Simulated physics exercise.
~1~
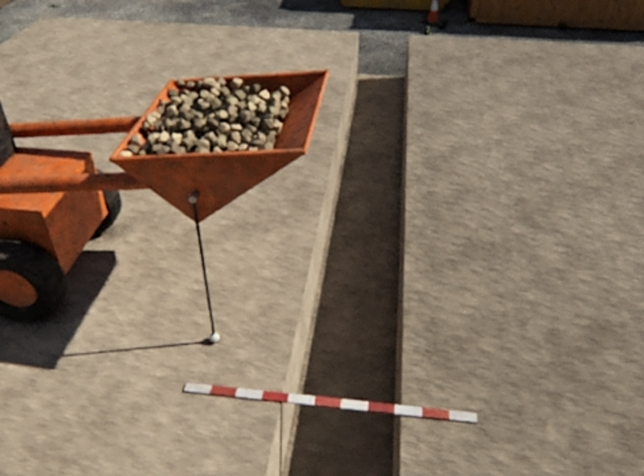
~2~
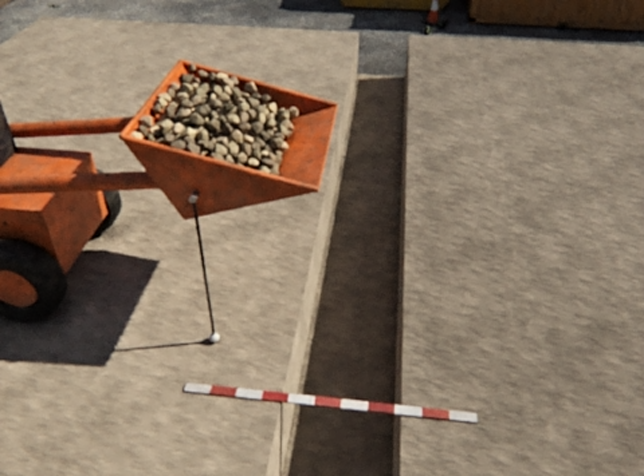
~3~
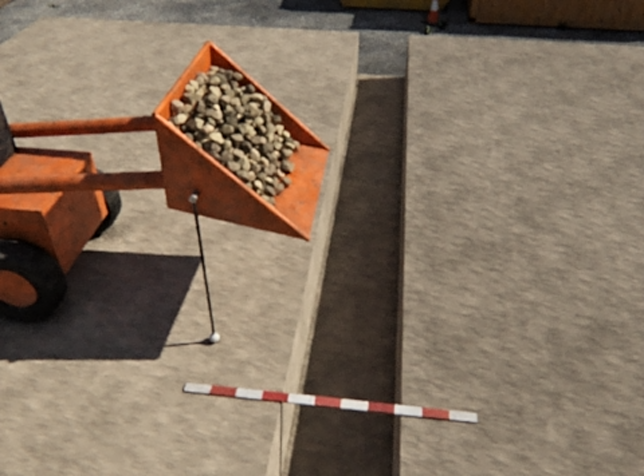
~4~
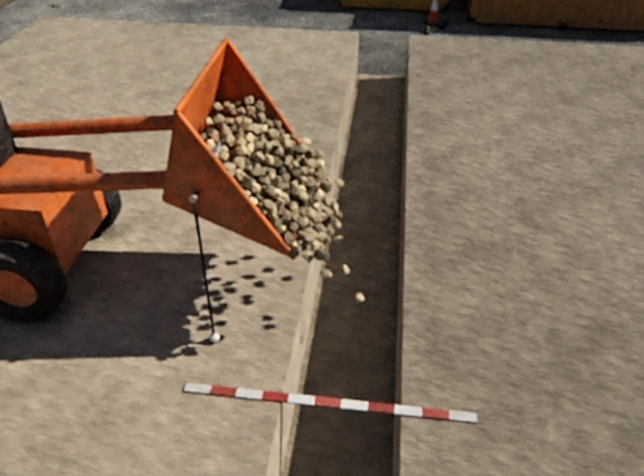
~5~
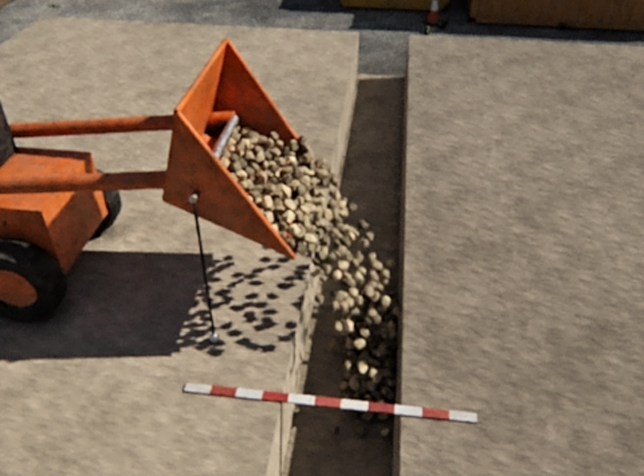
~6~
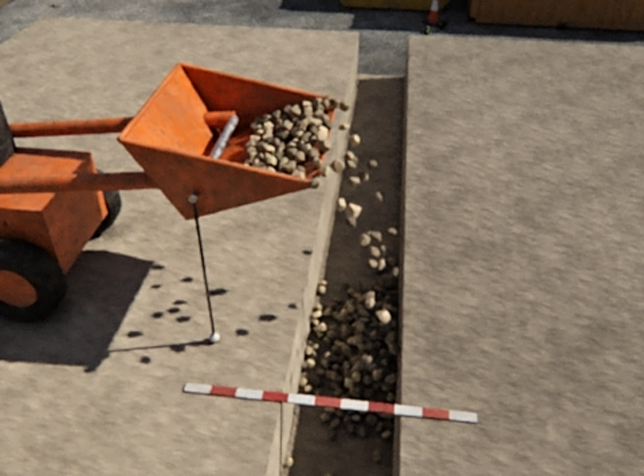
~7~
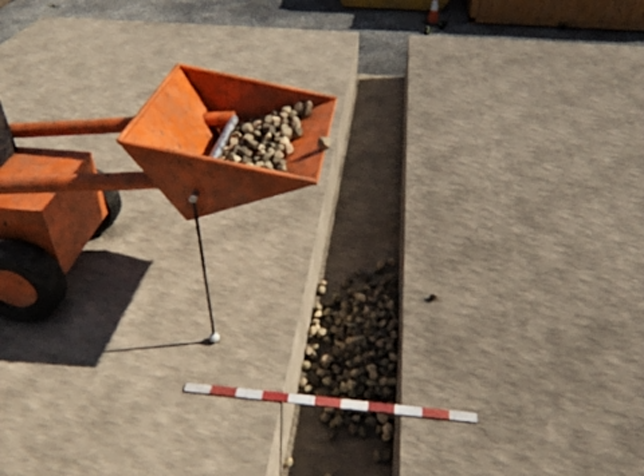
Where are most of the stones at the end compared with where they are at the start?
At the start the stones are all heaped in the orange bucket at the upper left. By the end most of them lie lower down and further right, in the trench near the striped staff, with a smaller pile still in the bucket.
